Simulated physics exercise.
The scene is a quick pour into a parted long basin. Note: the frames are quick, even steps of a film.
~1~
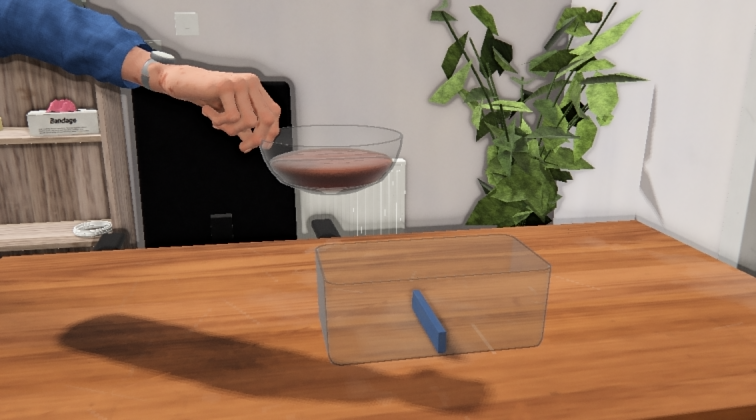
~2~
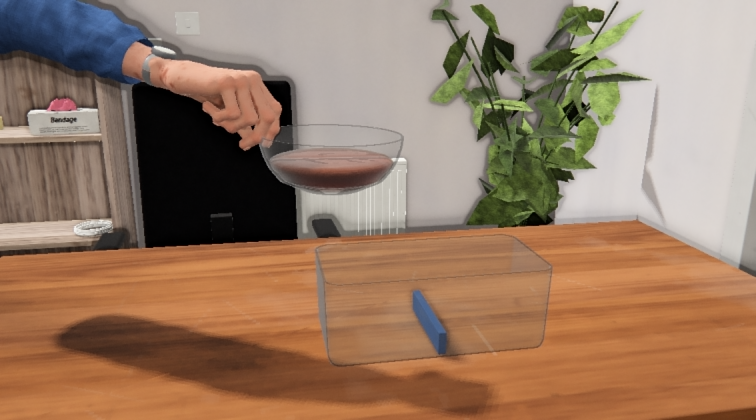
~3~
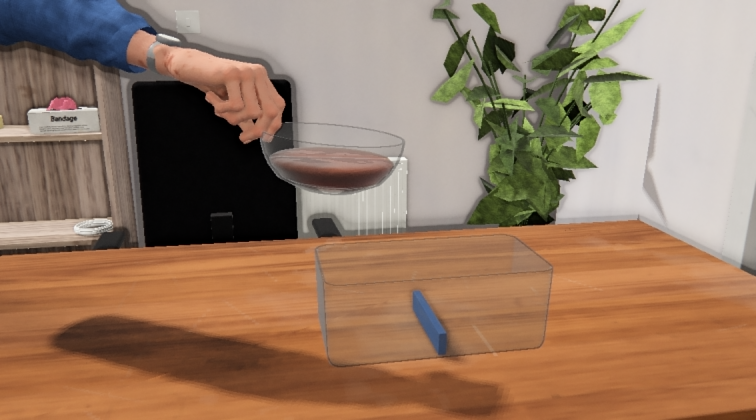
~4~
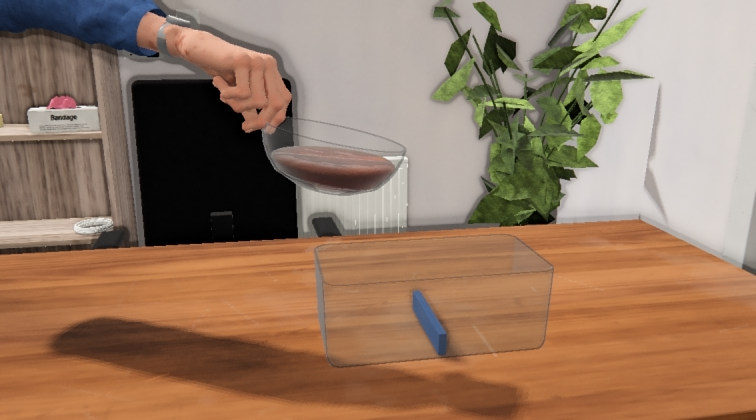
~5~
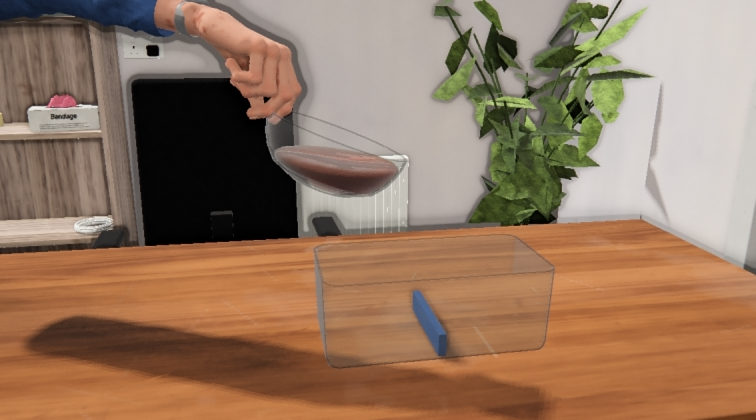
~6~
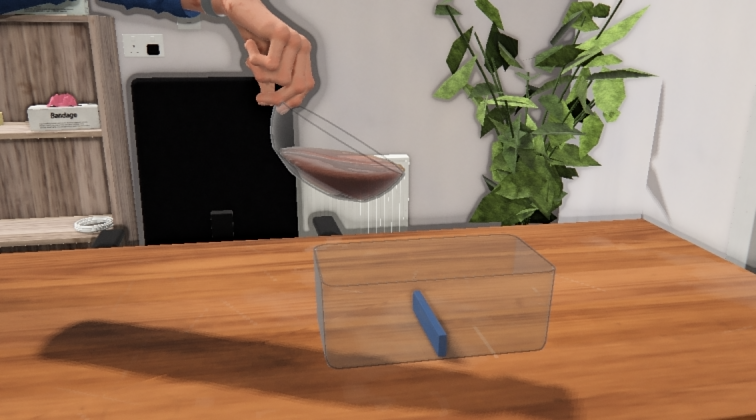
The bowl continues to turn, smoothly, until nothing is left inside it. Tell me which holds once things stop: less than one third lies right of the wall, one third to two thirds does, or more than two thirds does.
Middle share.
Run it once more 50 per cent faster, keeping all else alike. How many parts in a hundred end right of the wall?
About 35 per cent.
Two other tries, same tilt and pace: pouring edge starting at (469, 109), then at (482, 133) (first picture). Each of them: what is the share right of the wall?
Roughly 70 per cent, then roughly 70 per cent.
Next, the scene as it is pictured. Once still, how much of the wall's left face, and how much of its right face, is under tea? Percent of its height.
Close to 40 for the left and 40 for the right.
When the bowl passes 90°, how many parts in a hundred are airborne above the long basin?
It's close to 40 %.
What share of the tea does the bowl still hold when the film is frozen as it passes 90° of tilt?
Close to 10 per cent.
A moment on, the tilt is 90° and 10 per cent is still to pour, 18 is left of the wall and 31 right of it.
Next, the tilt is 102° and 0 per cent is still to pour, 49 is left of the wall and 45 right of it.
Then the tilt is 102° and 0 per cent is still to pour, 53 is left of the wall and 44 right of it.
Later the tilt is 102° and 0 per cent is still to pour, 54 is left of the wall and 44 right of it.
At rest 54 per cent lies left of the wall, 44 right of it and 3 outside.
